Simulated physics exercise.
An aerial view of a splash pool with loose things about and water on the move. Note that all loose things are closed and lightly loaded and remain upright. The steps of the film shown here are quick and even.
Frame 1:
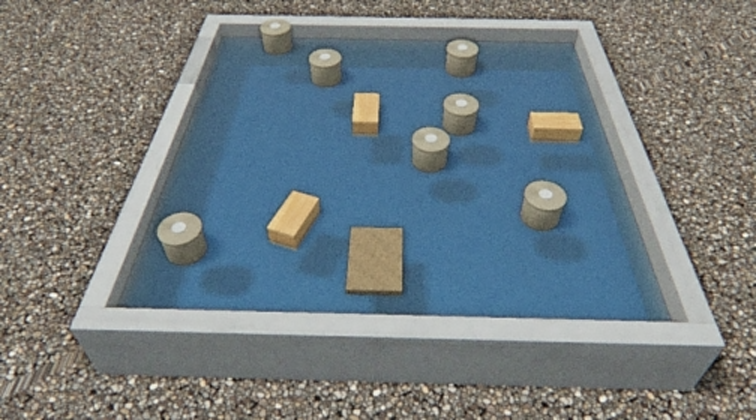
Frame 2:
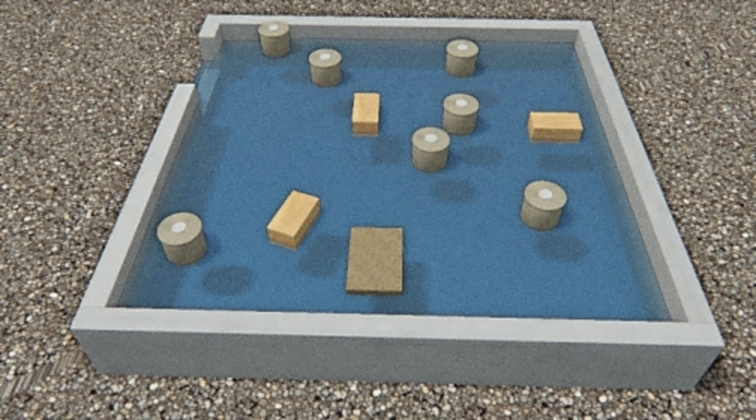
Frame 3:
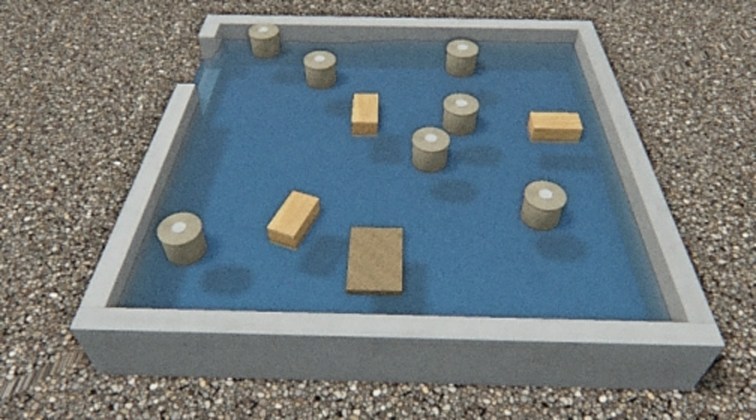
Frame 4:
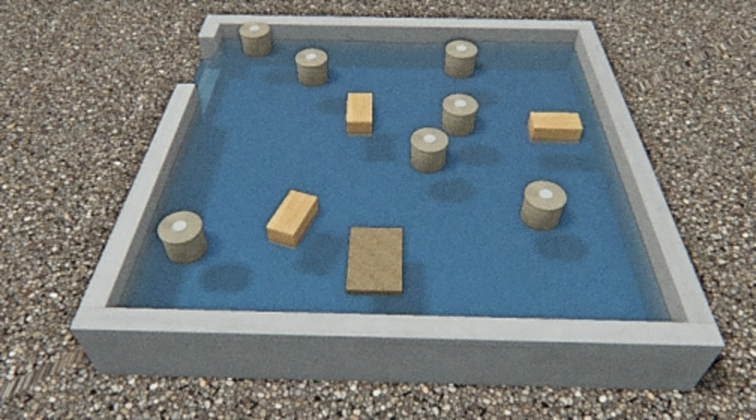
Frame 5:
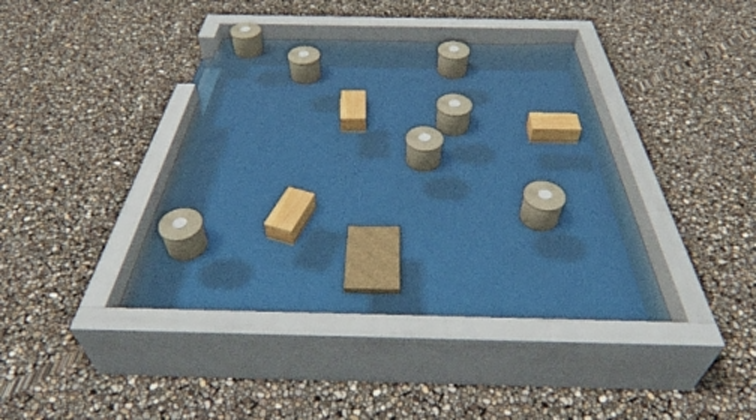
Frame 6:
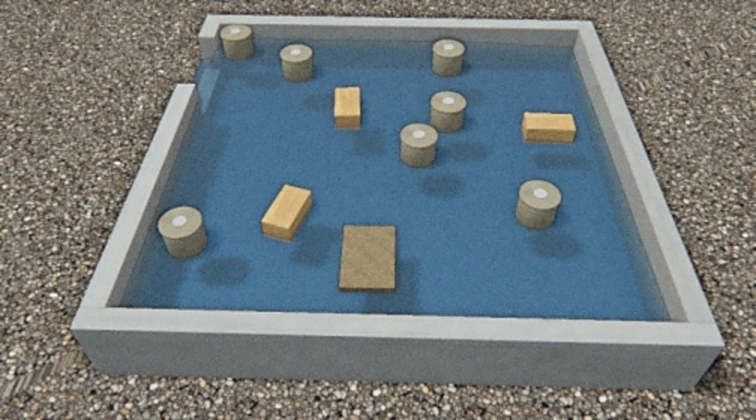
A gap opened in the upper left wall of a blue splash pool, and the nearest floating tubs drifted slightly left, followed by small shifts among the other tubs and wooden blocks.
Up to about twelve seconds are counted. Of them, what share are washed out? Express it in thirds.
It comes to fewer than a third.
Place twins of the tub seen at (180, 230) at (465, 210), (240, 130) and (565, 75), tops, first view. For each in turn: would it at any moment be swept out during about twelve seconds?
The first does not leave, the second leaves, and the third does not leave.
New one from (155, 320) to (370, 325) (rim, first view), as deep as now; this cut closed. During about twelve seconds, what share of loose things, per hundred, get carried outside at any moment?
About 30 %.
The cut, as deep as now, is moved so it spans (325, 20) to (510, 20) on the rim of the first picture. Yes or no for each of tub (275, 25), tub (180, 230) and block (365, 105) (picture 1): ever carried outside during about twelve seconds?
Taken in that order, the answers are swept away, not lost, swept away.
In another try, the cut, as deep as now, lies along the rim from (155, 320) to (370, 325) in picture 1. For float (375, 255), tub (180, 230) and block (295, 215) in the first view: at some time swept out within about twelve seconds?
Lost, lost, lost.
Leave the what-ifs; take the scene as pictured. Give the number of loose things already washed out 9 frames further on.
1.
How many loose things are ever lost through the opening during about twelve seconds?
The count is 3.
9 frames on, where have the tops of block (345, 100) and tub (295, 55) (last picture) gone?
Estimated positions: (310, 91); (218, 52).
A moment on, 0 of 11 are out; 11 afloat.
Next, 1 of 11 are out; 10 afloat.
Later, 2 of 11 are out; 9 afloat.
In the end, 3 of 11 are out; 8 afloat.
